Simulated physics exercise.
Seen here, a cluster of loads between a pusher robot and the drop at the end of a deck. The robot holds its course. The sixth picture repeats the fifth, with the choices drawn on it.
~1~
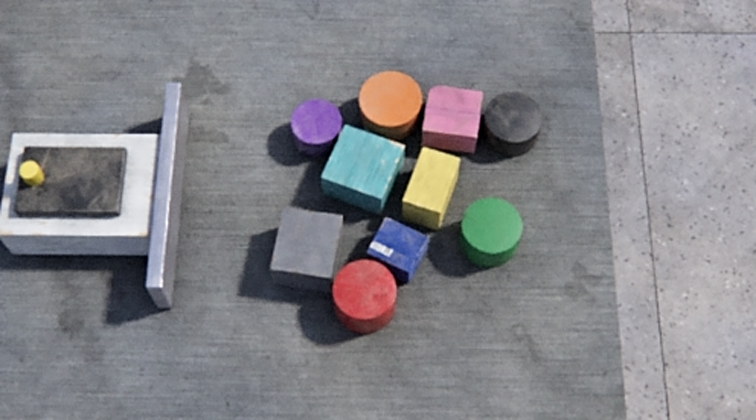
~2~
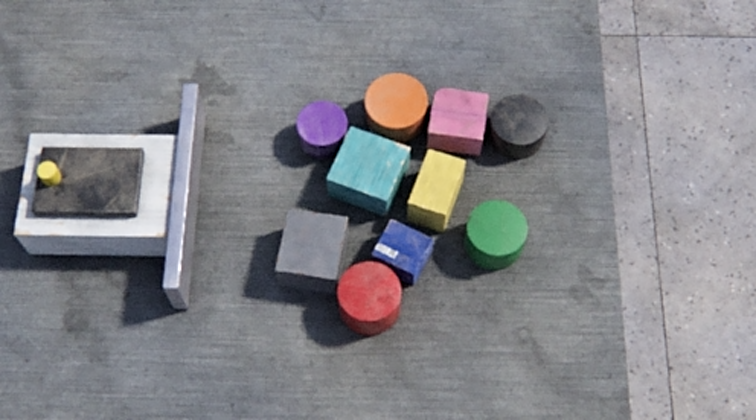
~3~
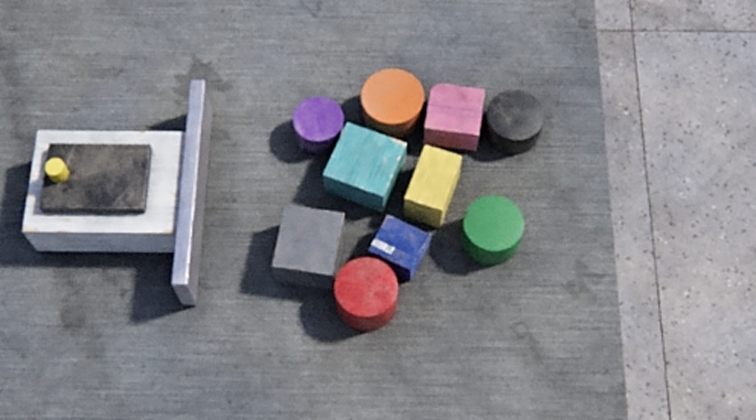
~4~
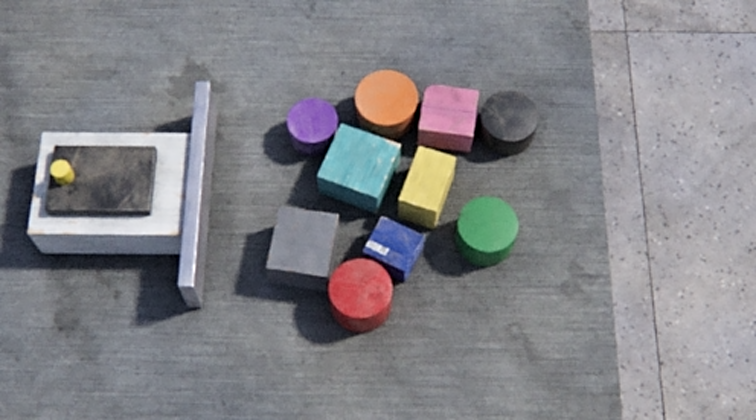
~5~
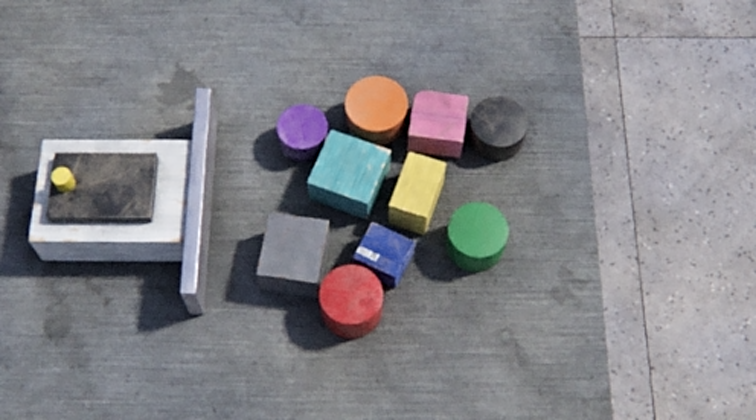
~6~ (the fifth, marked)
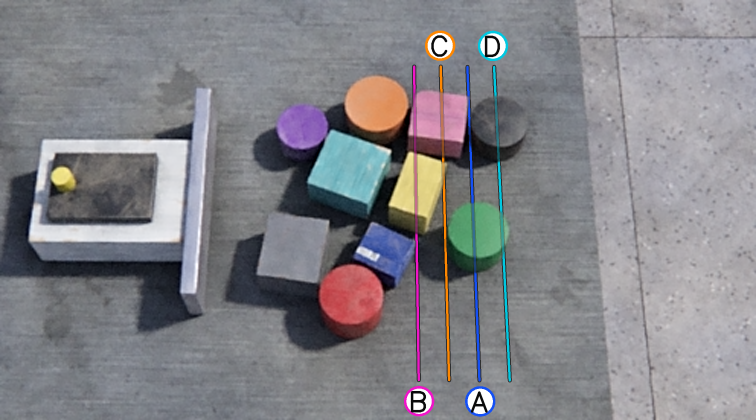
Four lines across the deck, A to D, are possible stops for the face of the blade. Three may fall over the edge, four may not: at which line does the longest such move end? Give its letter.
D is the last line within the limit.
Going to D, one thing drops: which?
The green canister.
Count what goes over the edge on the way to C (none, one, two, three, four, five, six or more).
By then, none.
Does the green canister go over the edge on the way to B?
No.
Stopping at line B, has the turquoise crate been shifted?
By then, yes.
On the copy, A at (473, 214); B at (416, 213); C at (445, 213); D at (501, 214).
On D. First, robot (222, 187); black canister (503, 130); pink box (446, 122).
Then, robot (333, 187); green canister (560, 248); black canister (524, 135).
Finally, robot (417, 187); green canister over the edge; yellow crate (588, 214); one fallen.
By contrast, A is within the limit but short; B is within the limit but short; C is within the limit but short.
